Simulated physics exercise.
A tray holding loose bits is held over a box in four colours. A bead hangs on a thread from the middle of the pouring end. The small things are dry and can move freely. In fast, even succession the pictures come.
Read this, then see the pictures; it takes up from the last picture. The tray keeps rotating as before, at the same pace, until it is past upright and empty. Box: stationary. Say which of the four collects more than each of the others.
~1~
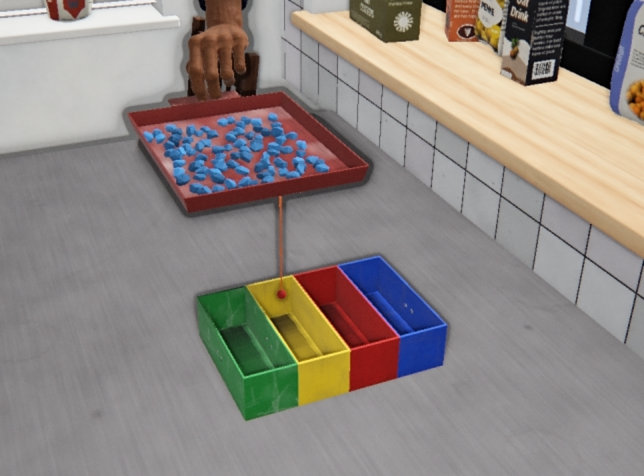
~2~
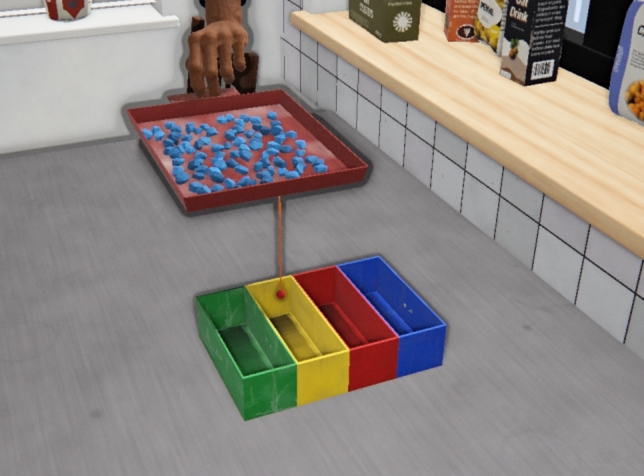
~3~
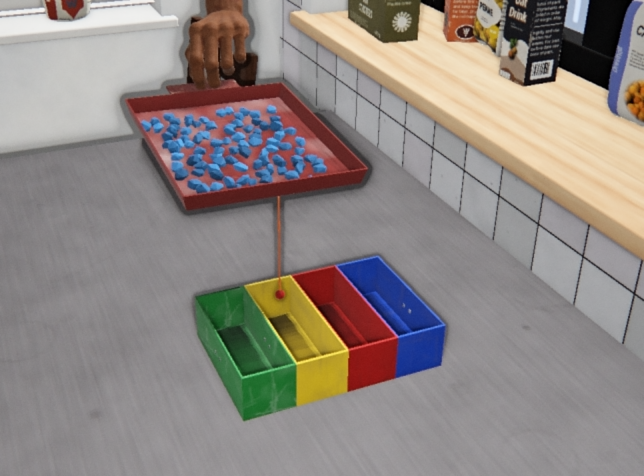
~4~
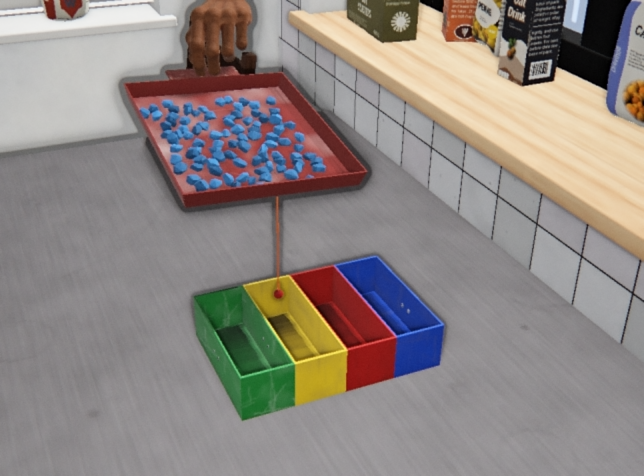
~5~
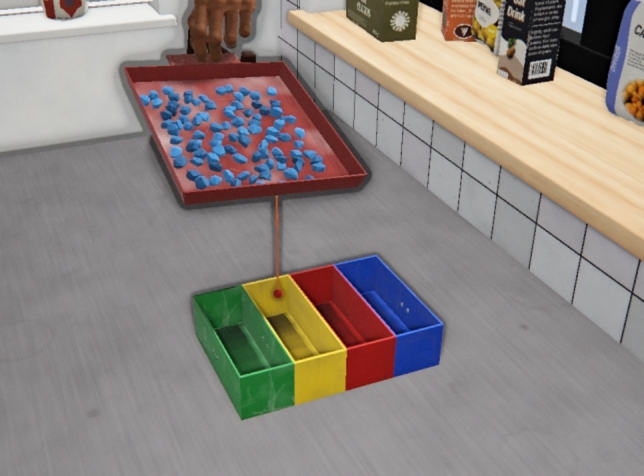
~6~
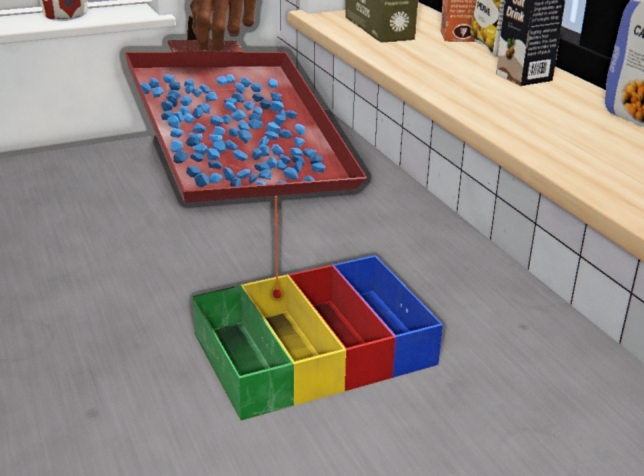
The red one collects the most.
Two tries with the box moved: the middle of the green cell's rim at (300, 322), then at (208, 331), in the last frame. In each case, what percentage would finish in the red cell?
In order: 20 percent and 30 percent.
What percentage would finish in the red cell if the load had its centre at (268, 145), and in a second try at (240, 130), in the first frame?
It would be about 60 per cent for the first and about 50 per cent for the second.
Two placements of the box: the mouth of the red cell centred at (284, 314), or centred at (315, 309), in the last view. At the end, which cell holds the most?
Going by the two tries in order: That blue cell, then the cell in blue.
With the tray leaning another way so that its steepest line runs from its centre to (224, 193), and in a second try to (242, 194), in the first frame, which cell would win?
That green cell, then that green cell.
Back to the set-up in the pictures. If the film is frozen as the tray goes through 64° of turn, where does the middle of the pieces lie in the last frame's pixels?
Somewhere about (309, 168).
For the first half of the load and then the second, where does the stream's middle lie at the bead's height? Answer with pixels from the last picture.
(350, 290) first, (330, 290) later.
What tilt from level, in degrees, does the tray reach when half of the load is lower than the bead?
Roughly 110°.
Just after the last frame, tray tipped steeply; almost all on the tray; just a few falling or outside the box.
A moment on, tray tipped past a quarter turn; roughly half on the tray; roughly a quarter in the red cell; about a tenth in the blue cell; about a tenth in the yellow cell; about a tenth falling or outside the box.
Further on, tray tipped past a quarter turn; roughly half in the red cell; roughly a quarter in the blue cell; roughly a quarter in the yellow cell; just a few in the green cell; just a few falling or outside the box.
When it is over, tray tipped past a quarter turn; roughly half in the red cell; roughly a quarter in the blue cell; roughly a quarter in the yellow cell; just a few in the green cell; just a few outside the box.
